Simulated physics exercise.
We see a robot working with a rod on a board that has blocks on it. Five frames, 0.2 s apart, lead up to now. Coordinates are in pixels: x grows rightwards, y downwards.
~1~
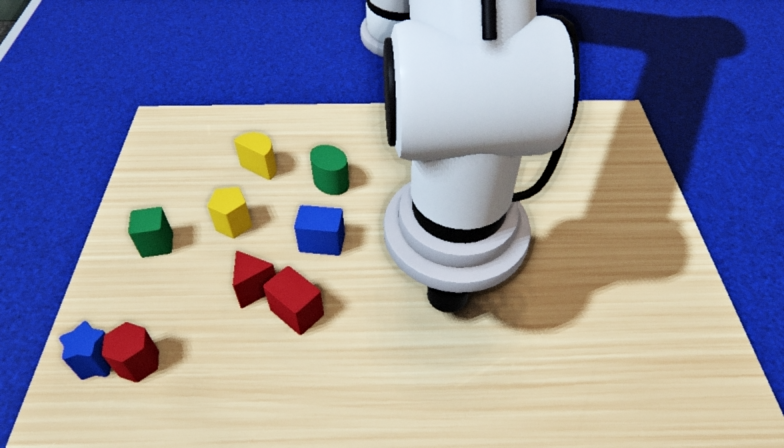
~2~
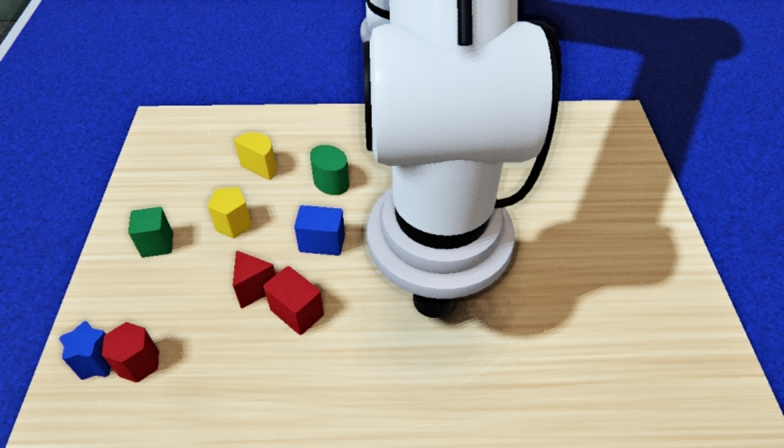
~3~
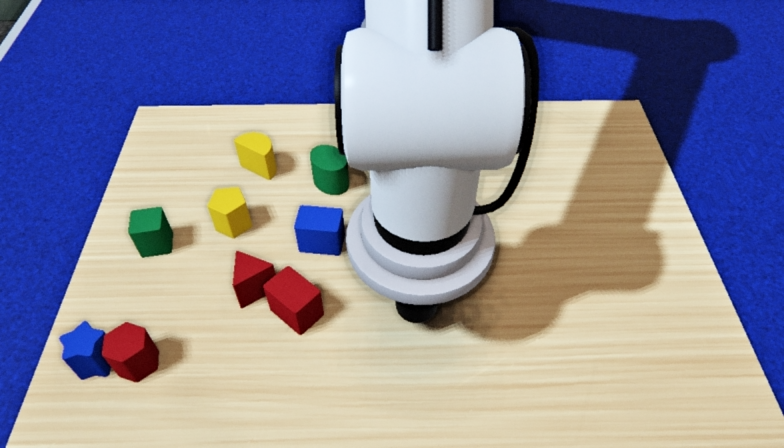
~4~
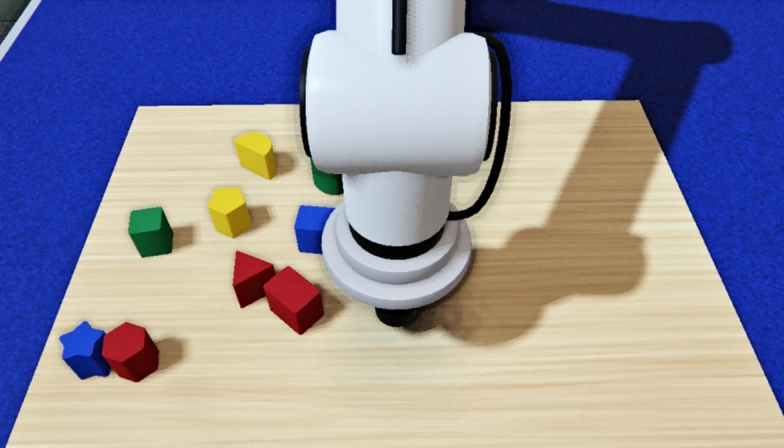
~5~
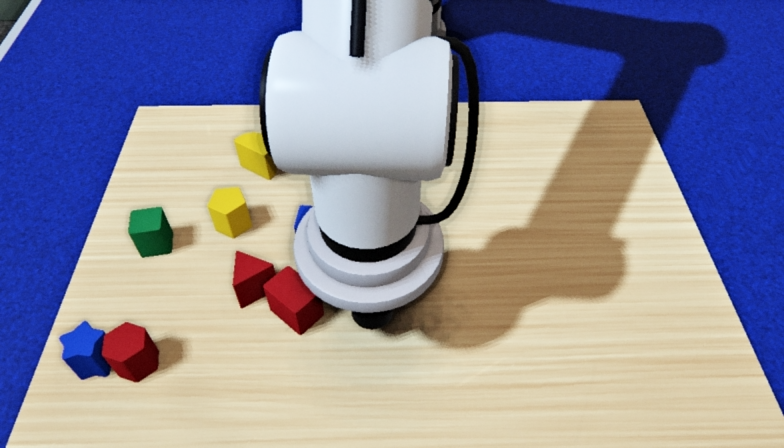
On a light wooden board over a blue surface, a white robot arm moved steadily left and slightly nearer, passing in front of the green and blue blocks while all the scattered blocks stayed still.
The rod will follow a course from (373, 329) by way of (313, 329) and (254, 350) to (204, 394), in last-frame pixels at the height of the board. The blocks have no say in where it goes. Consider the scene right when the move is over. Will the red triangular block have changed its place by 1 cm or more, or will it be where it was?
The red triangular block changes place.
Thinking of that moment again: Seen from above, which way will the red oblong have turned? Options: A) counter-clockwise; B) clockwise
B - clockwise.
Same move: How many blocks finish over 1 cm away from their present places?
There will be two blocks that move more than 1 cm.
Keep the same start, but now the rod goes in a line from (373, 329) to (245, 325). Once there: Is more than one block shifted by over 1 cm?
Yes, it checks out.
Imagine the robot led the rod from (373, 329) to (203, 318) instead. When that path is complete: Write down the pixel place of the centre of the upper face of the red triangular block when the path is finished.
My best guess is (208, 229).
The first path, step by step. One third of the way, rod (309, 313); red triangular block (243, 264); red oblong (269, 284).
Two thirds of the way, rod (248, 335); red triangular block (231, 254), turned 25° clockwise; red oblong (236, 286), turned 50° clockwise.
At the end, rod (196, 379); red hexagon not moved; red triangular block (231, 254), turned 25° clockwise; red oblong (236, 286), turned 50° clockwise.
